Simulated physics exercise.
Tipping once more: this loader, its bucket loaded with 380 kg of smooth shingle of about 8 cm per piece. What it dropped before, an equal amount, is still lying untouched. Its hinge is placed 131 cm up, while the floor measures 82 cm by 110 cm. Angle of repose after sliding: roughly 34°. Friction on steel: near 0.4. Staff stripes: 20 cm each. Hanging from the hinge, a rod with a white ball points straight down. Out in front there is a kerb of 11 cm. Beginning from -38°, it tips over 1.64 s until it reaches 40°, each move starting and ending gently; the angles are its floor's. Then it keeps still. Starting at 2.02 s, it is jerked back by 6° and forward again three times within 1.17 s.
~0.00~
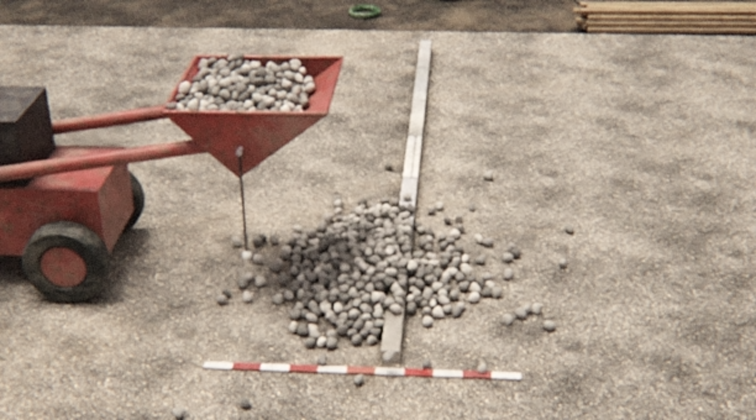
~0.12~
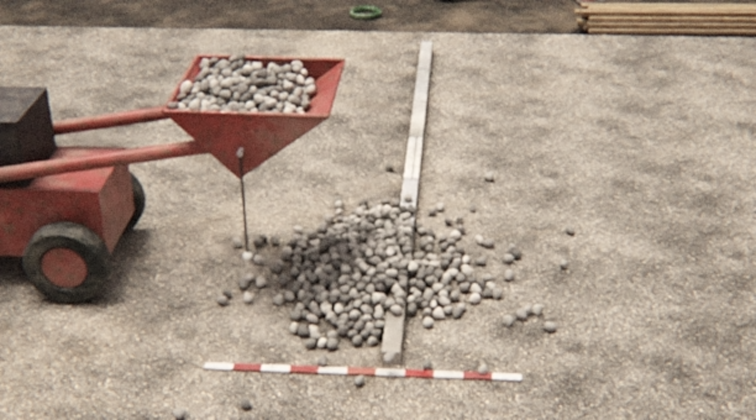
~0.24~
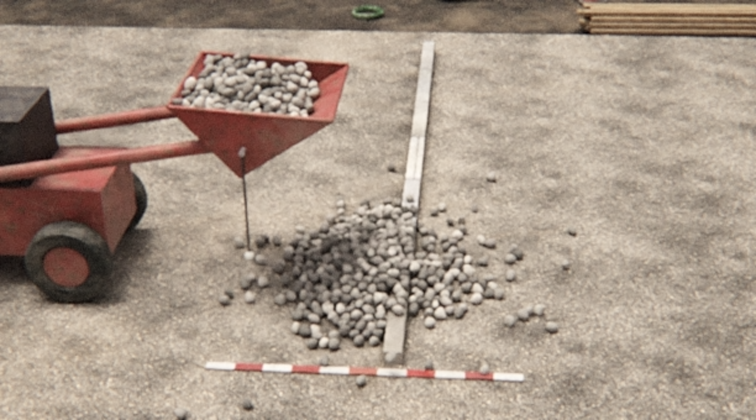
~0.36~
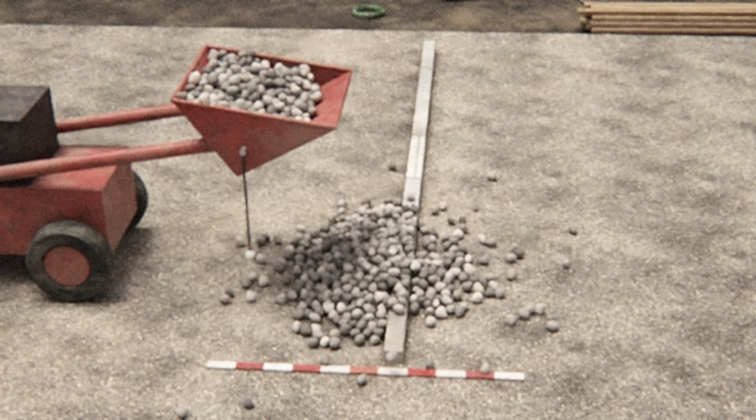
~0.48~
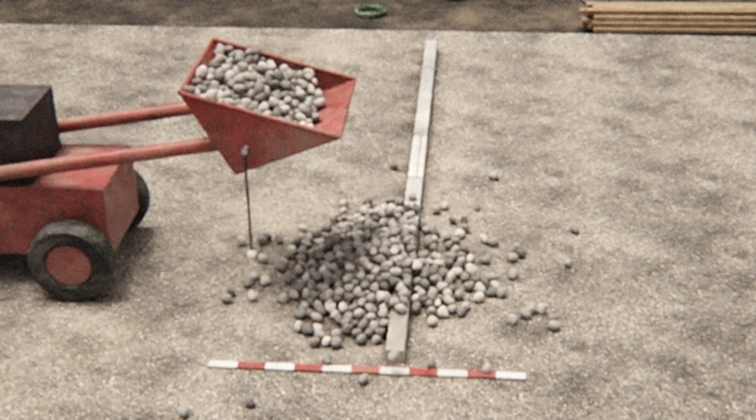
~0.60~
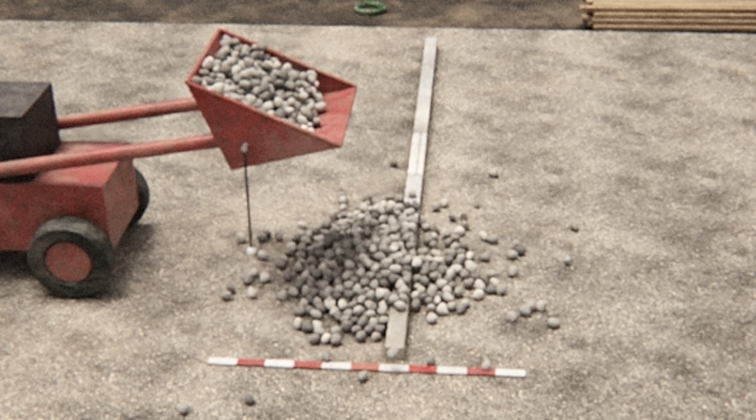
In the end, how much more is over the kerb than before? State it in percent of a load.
By the end about 39 per cent more lies there.
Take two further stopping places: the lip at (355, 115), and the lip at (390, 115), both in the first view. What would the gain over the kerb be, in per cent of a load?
Roughly 70 per cent, then 95 per cent.
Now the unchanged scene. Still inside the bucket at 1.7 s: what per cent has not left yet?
Around 20 in a hundred.
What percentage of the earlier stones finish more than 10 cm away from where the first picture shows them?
Estimate: 20 %, roughly.
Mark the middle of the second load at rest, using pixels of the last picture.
Their centre rests close to (382, 253).
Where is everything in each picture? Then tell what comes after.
In the first picture, lip at (327, 114), floor tilted -38°, highest stones at (244, 68). The earlier load is highest near (378, 251), 24 cm above ground level, 83 % on this side of the kerb, 17 % over the kerb.
In the second picture, lip at (329, 116), floor tilted -37°, highest stones at (238, 67); the stones move at 0.1 m/s on average.
In the third picture, the bucket is at -33°, its lip at (333, 121); the top of the load is at (241, 65); the stones move at 0.1 m/s on average.
In the fourth picture, the bucket is at -28°, its lip at (336, 128); the top of the load is at (227, 60); the stones move at 0.2 m/s on average.
In the fifth picture, lip at (341, 137), floor tilted -22°, highest stones at (234, 56); the stones move at 0.2 m/s on average.
In the sixth picture, the bucket is at -14°, its lip at (342, 146); the top of the load is at (228, 51); the stones move at 0.3 m/s on average.
After 1.2 s the floor is at 28°; in per cent of one load, 94 in the bucket, 89 on this side of the kerb, 17 over the kerb; the foremost stones are at (541, 276).
After 1.7 s the floor is at 40°; in per cent of one load, 22 in the bucket, 158 on this side of the kerb, 21 over the kerb; the foremost stones are at (541, 276).
After 3.6 s the floor is at 40°; in per cent of one load, 0 in the bucket, 145 on this side of the kerb, 55 over the kerb; the foremost stones are at (563, 285).
After 6.2 s the floor is at 40°; in per cent of one load, 0 in the bucket, 145 on this side of the kerb, 55 over the kerb; the foremost stones are at (563, 285). Net gain over the kerb, 39.
